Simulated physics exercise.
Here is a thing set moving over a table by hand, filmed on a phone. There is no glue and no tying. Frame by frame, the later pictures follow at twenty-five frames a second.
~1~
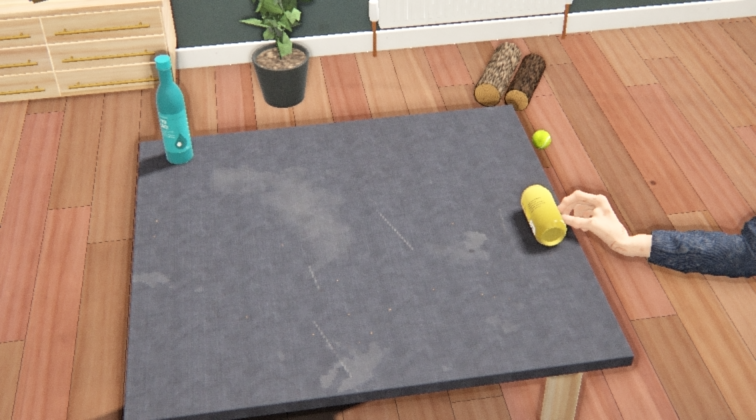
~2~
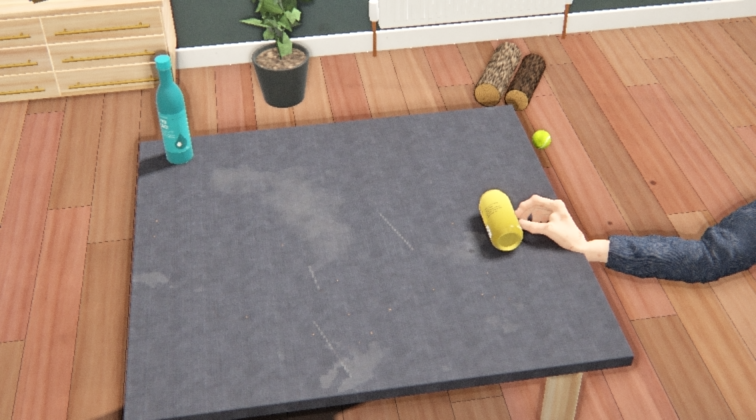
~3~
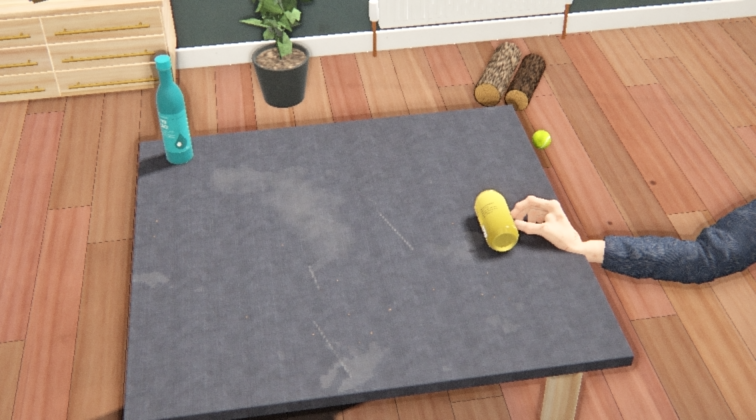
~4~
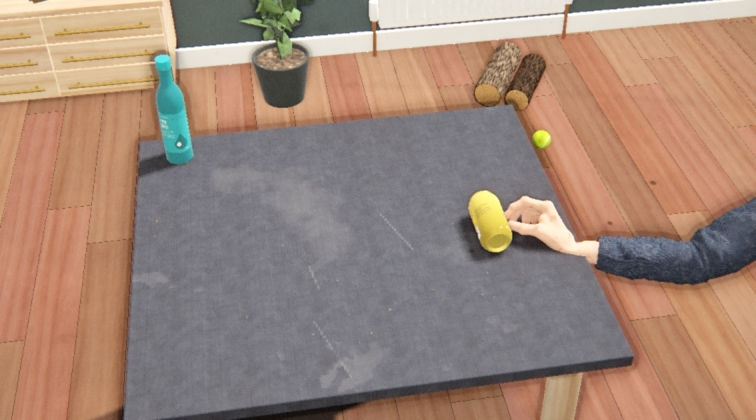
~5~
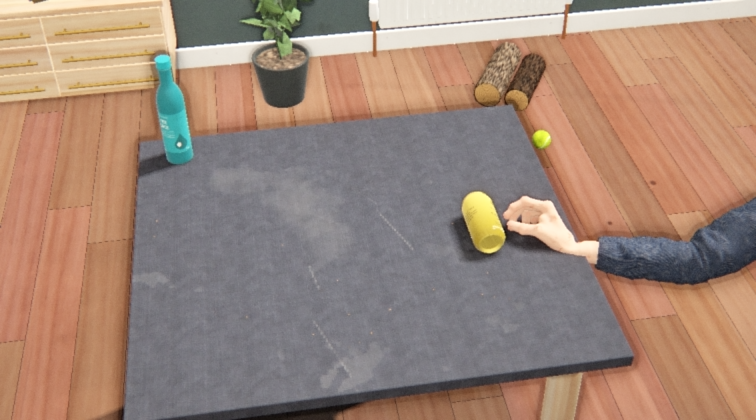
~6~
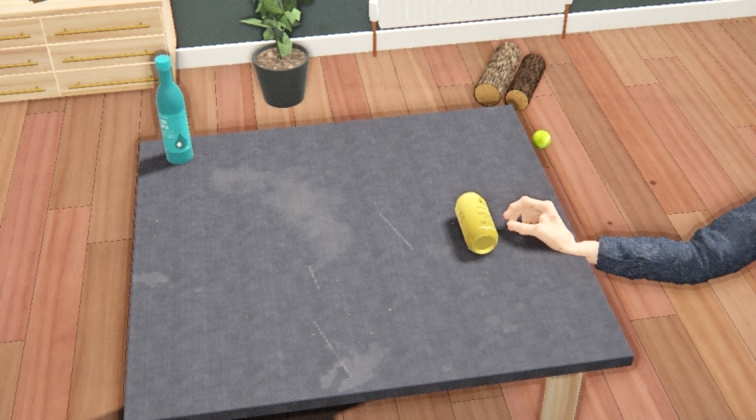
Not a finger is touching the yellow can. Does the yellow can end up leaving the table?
No.
Then, 0.30 s past the last view, yellow can displaced well along near (431, 229).
Then, 0.70 s past the last view, yellow can displaced well along near (386, 234).
Finally, moved from the start, yellow can. Final places as the last picture's camera would see them, yellow can near (354, 237).
